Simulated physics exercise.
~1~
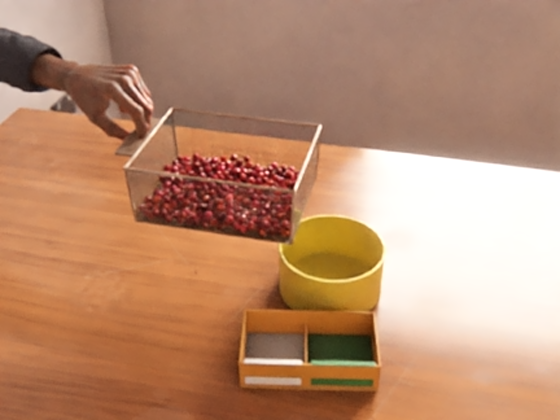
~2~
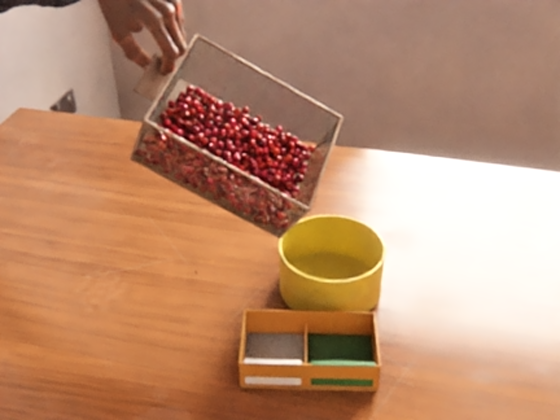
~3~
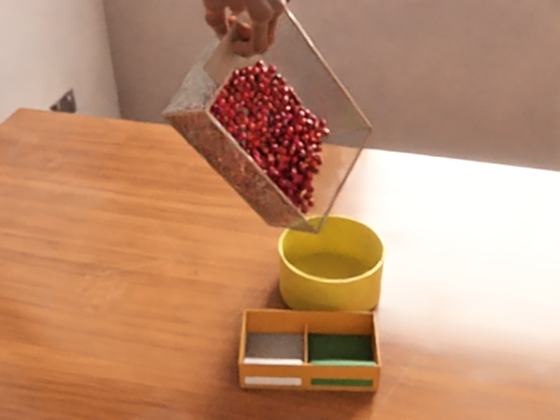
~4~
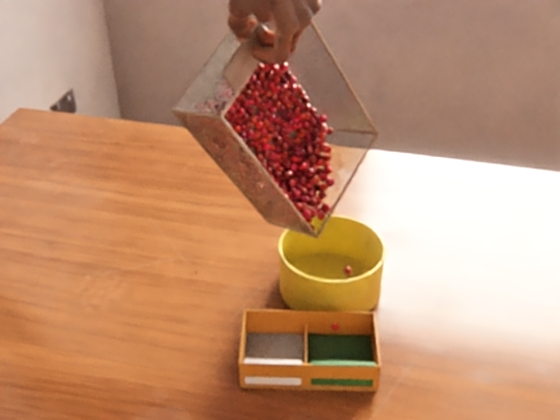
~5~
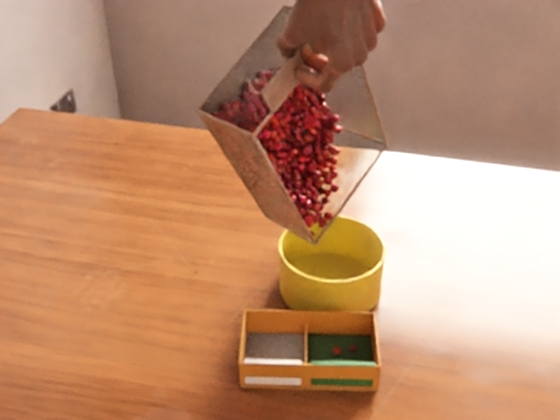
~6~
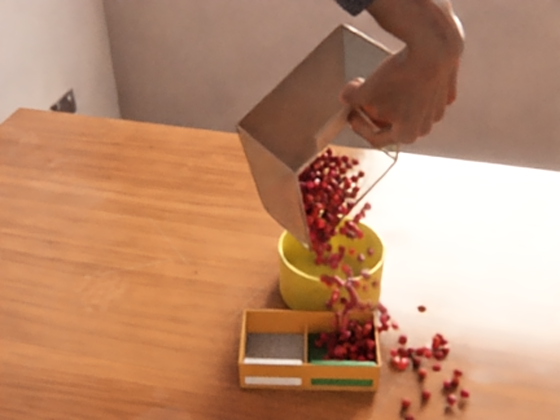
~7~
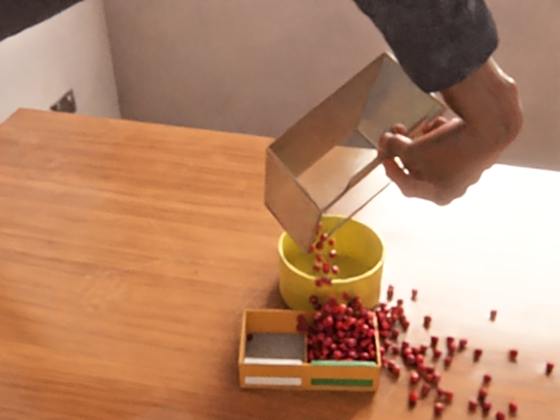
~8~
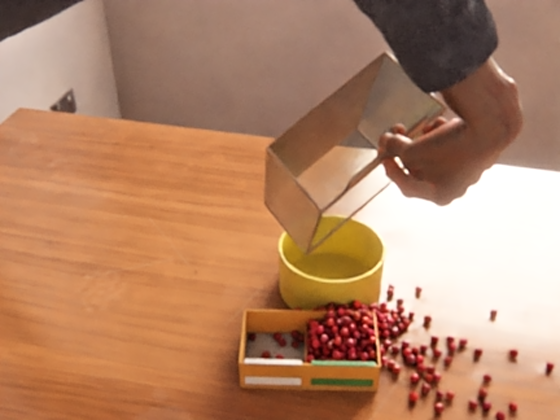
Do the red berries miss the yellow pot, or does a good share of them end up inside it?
They miss the yellow pot. Most land in the green section of the tray, many scatter over the table, and only a few reach the white section.
